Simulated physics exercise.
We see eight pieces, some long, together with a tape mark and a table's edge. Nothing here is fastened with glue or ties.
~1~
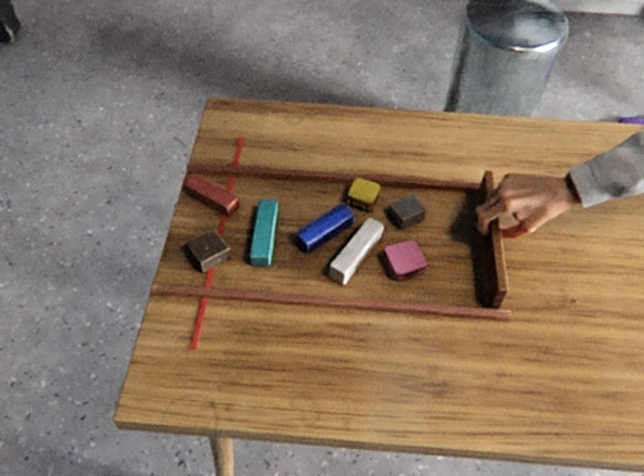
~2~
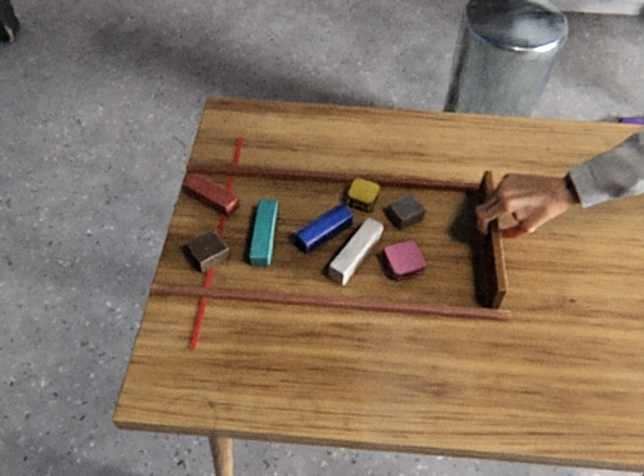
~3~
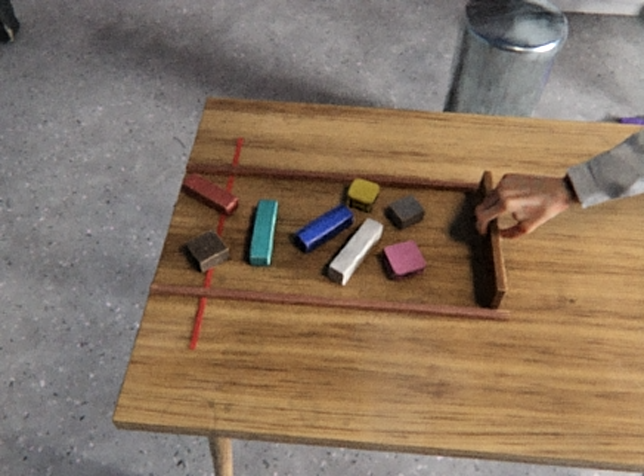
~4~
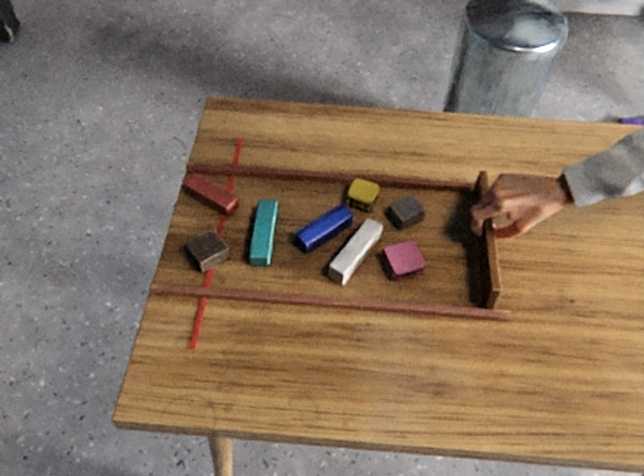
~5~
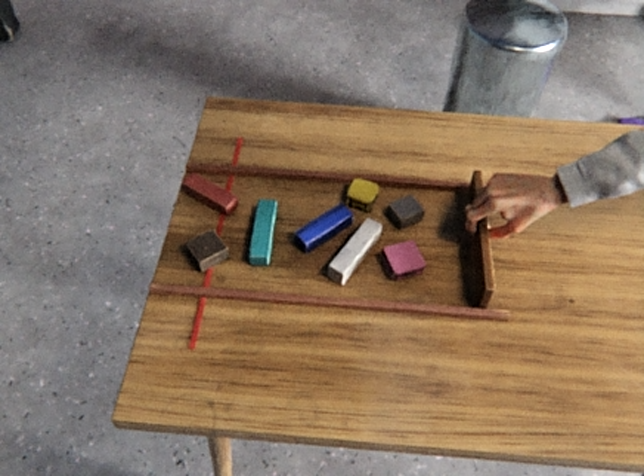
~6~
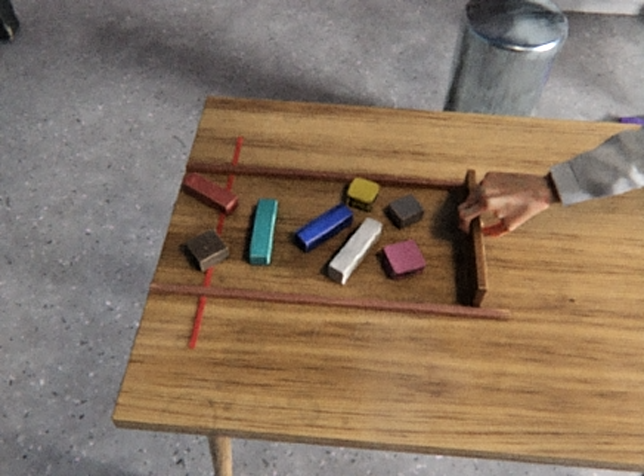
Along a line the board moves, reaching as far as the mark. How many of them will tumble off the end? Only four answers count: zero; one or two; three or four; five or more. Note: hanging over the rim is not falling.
My answer: Three or four.
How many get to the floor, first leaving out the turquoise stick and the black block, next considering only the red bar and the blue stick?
The counts: 1 and 2.
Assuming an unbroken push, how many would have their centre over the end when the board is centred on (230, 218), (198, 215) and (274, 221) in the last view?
By position: 3 / 5 / 1.
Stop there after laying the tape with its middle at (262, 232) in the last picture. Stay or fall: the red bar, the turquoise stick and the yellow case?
As for the red bar, it ends up falling; the turquoise stick keeps its place; the yellow case keeps its place.
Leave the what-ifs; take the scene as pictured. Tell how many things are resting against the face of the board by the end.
Total: 3.
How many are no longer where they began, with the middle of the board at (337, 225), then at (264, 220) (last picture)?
Counts: 6 and 8.
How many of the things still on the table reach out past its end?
Expected count: 2.
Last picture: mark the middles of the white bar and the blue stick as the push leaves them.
The first ends close to (175, 228), the second close to (174, 207).
A little later, none off yet; red bar at rest near (210, 193); black block at rest near (208, 250); turquoise stick at rest near (264, 231).
Next, none off yet; red bar shifted a little near (201, 191); black block shifted about its own width near (170, 242); turquoise stick shifted about its own width near (220, 223).
When it is over, the number that fall off is three or four; down, turquoise stick, black block and red bar.
